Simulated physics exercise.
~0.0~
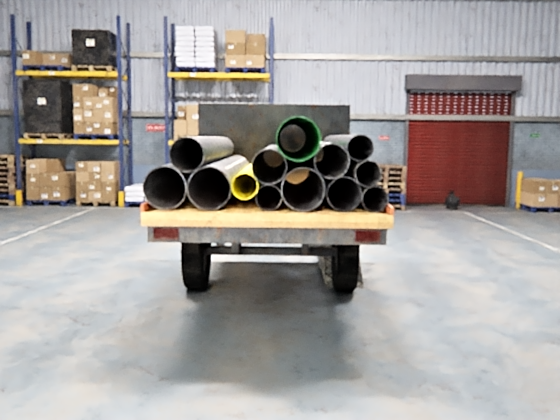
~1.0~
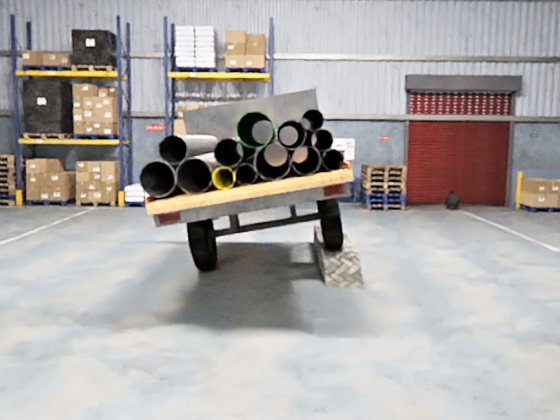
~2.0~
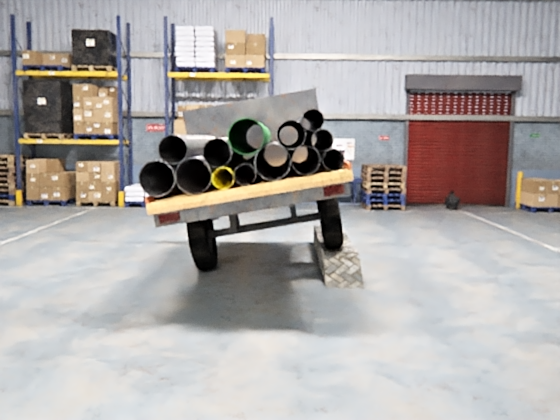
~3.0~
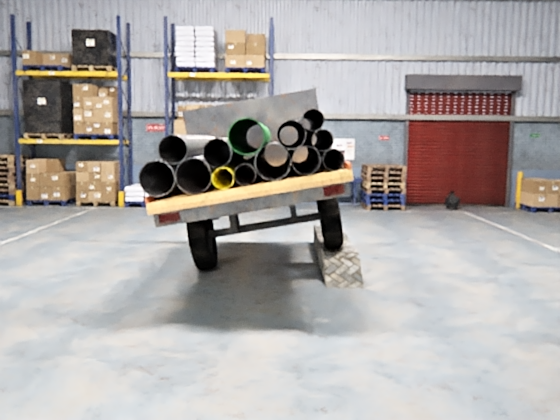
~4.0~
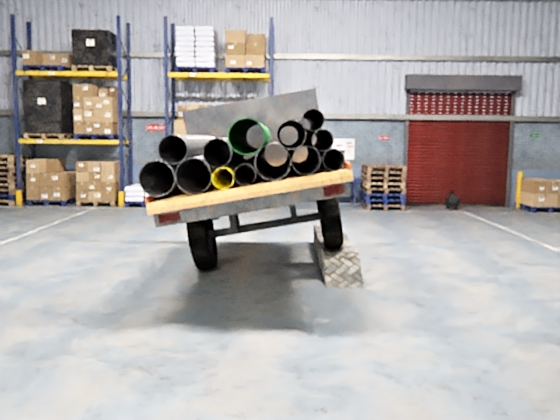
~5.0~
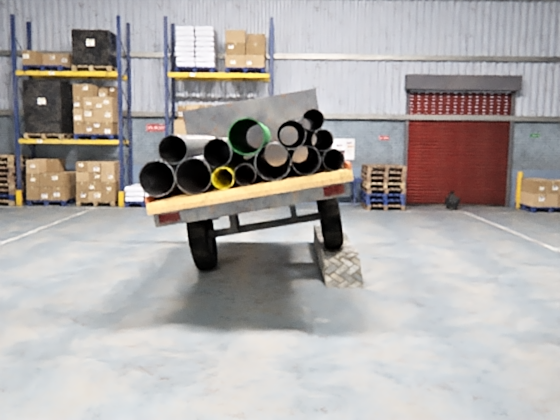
In a warehouse with blue and yellow shelving on the left and a red roller door on the right, a flat trailer is seen from directly behind. It carries a pile of open-ended pipes, mostly dark, with a green one on top and a yellow one low down. The right wheel rises onto a metal-looking block, tipping the deck down to the left. The pipes shift and roll leftward, the green one turning as it settles slightly lower. The trailer stays tilted, and the pipes come to rest with green and yellow both still aboard.
